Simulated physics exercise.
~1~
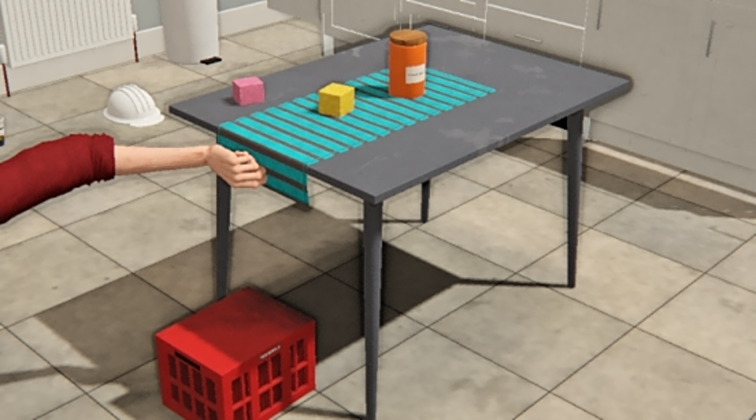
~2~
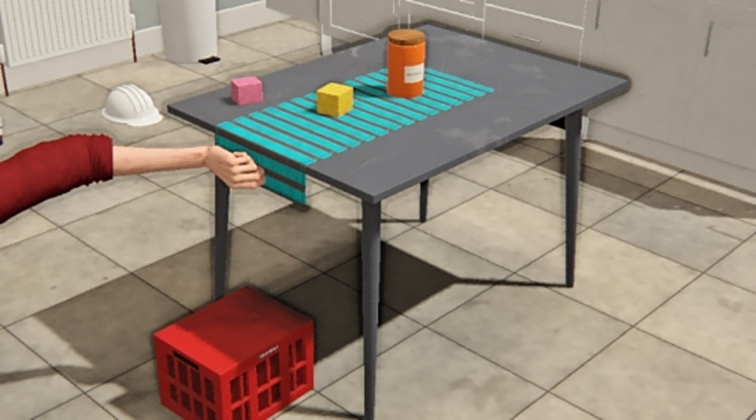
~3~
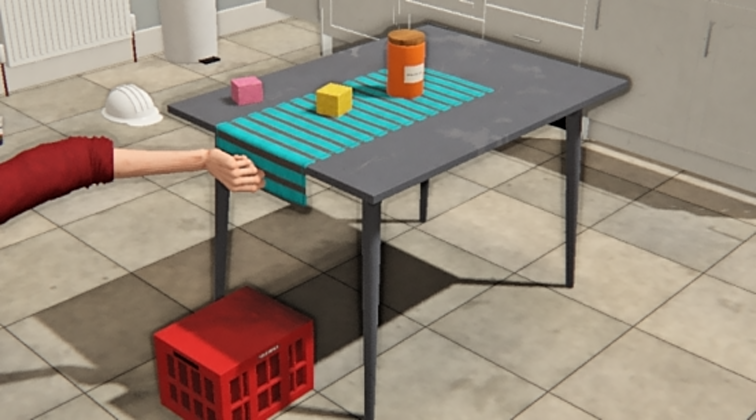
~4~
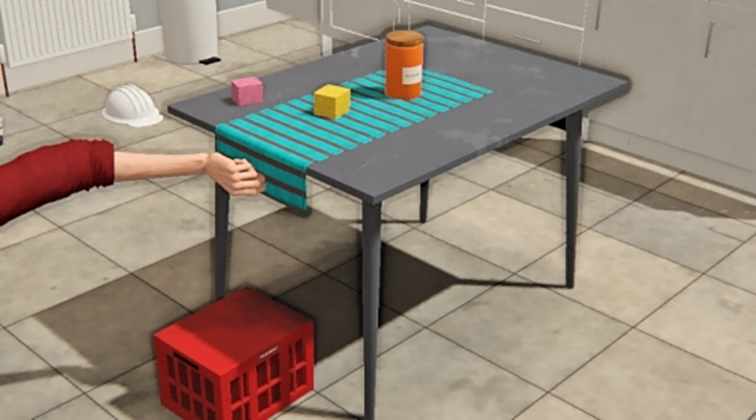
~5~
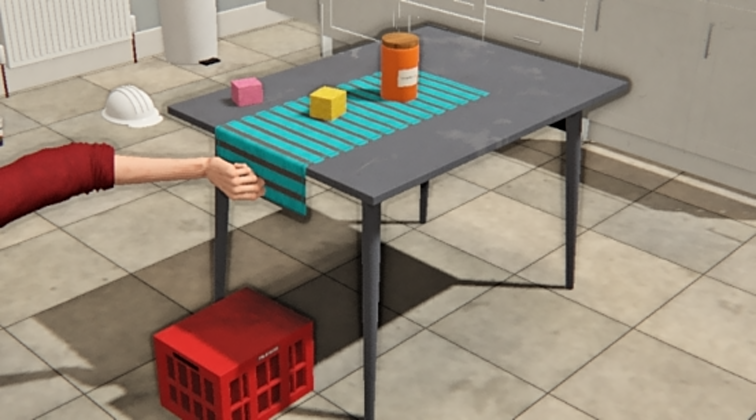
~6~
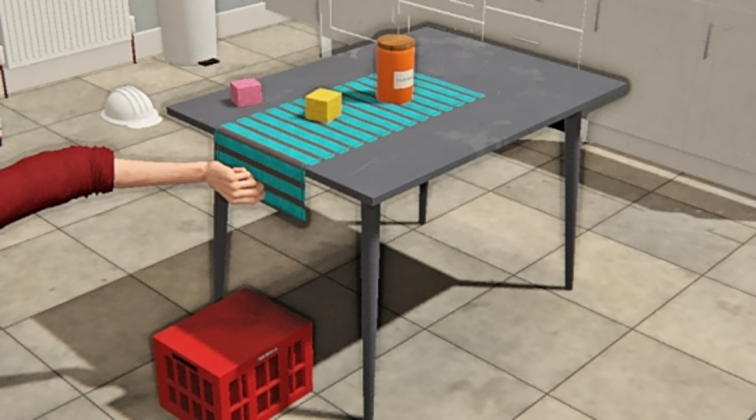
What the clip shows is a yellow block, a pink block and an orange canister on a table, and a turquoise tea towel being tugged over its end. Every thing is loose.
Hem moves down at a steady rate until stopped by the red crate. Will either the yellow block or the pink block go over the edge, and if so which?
The yellow block goes over the edge, the pink block keeps clear of it.
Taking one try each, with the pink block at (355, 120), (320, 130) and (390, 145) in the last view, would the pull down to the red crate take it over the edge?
In the first try it ends up off the top, in the second it ends up off the top, and in the third it never leaves the top.
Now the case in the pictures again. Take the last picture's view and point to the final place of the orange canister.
The middle of it sits at pixel (307, 100).
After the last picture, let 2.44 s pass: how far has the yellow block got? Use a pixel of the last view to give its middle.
Approximate spot: (223, 295).
Then, 0.62 s later than the last view, hem going down; yellow block carried along near (296, 115); pink block as before.
Then, 1.66 s later than the last view, hem going down; yellow block over the edge; pink block as before.
Then, 2.44 s later than the last view, hem on the crate; yellow block down below near (223, 295); pink block as before.
Finally, hem on the crate; yellow block down below near (223, 295); pink block as before. The yellow block is carried off the end and the pink block stays on the table.
